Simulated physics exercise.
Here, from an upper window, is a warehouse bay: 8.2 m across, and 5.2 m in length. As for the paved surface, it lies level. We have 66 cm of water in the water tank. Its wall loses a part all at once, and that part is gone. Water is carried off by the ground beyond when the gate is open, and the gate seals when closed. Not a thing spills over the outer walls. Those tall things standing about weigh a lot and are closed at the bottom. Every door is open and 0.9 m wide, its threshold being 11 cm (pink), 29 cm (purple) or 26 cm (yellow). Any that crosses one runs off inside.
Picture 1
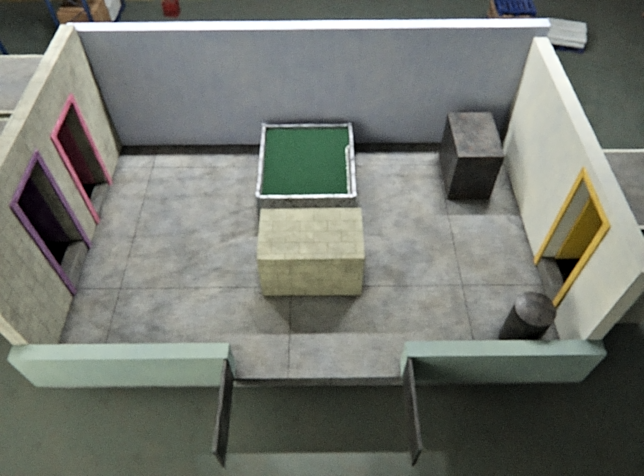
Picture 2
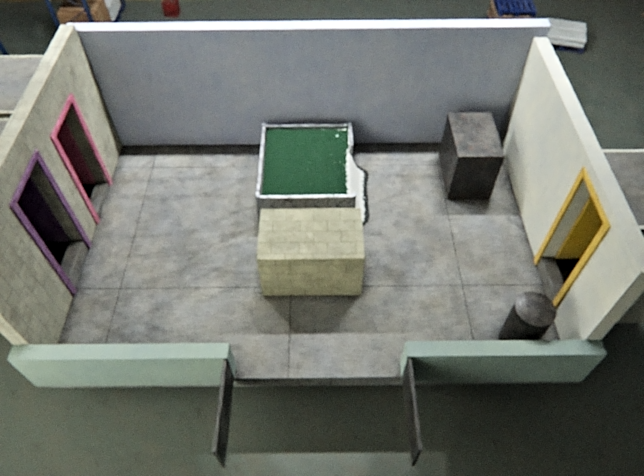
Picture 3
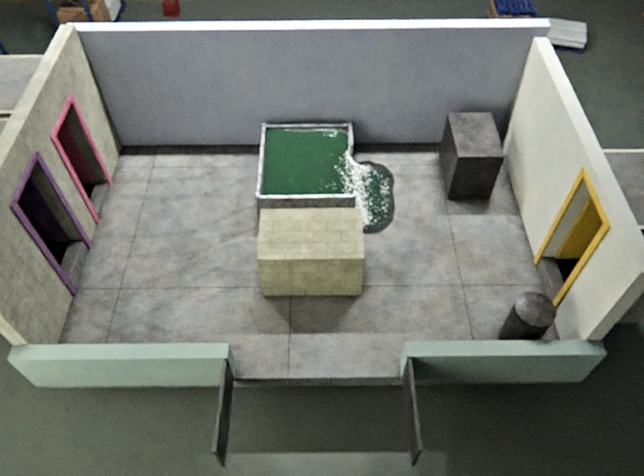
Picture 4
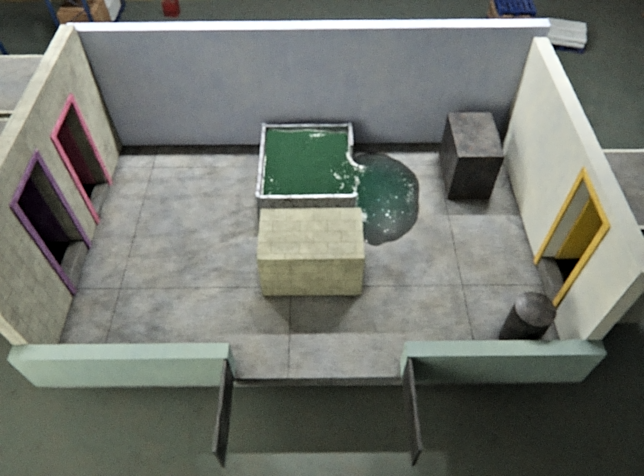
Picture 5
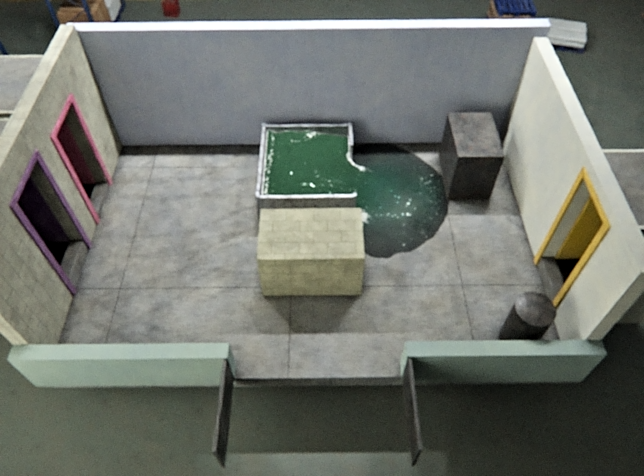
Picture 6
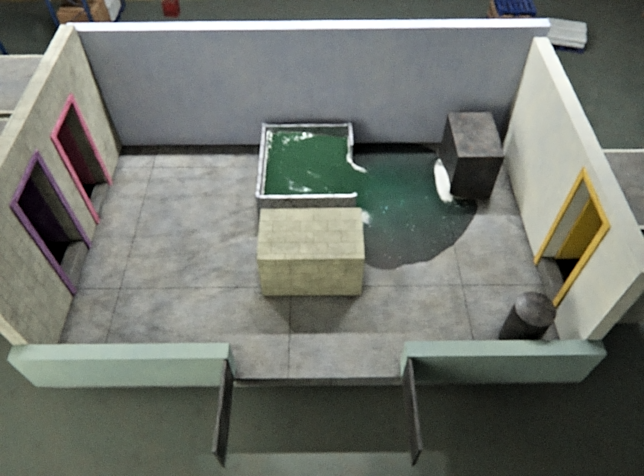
Green water burst through the right side of a square tank in a walled bay, foaming at first, then spread across the grey floor in a widening pool and reached the dark box nearby.
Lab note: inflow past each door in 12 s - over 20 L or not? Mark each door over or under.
Pink door: Under; purple door: Under; yellow door: Under.
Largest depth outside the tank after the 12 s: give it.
Depth: Approx. 8 cm.
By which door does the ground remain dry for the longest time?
Last comes the purple one.
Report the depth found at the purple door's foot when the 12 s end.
4.5 cm.
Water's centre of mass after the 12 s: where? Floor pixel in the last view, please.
(336, 238).
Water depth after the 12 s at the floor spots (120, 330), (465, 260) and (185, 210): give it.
First 5 cm, then 8 cm, then 4 cm.
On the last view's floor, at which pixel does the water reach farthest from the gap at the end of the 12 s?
About pixel (51, 365).
A moment later water covers 25 % of the floor and is deepest (40 cm) near (437, 188); pink door not reached, purple door not reached, yellow door not reached.
Soon after water covers 35 % of the floor and is deepest (30 cm) near (429, 145); pink door not reached, purple door not reached, yellow door 24 cm at the sill, 0 L in.
Next water covers 40 % of the floor and is deepest (38 cm) near (562, 361); pink door not reached, purple door not reached, yellow door 20 cm at the sill, 0 L in.
Later on water covers 70 % of the floor and is deepest (14 cm) near (495, 145); pink door 2 cm at the sill, 0 L in, purple door not reached, yellow door 10 cm at the sill, 1 L in.
At the end water covers 90 % of the floor and is deepest (8 cm) near (544, 302); pink door 5 cm at the sill, 0 L in, purple door 4 cm at the sill, 0 L in, yellow door 7 cm at the sill, 1 L in.
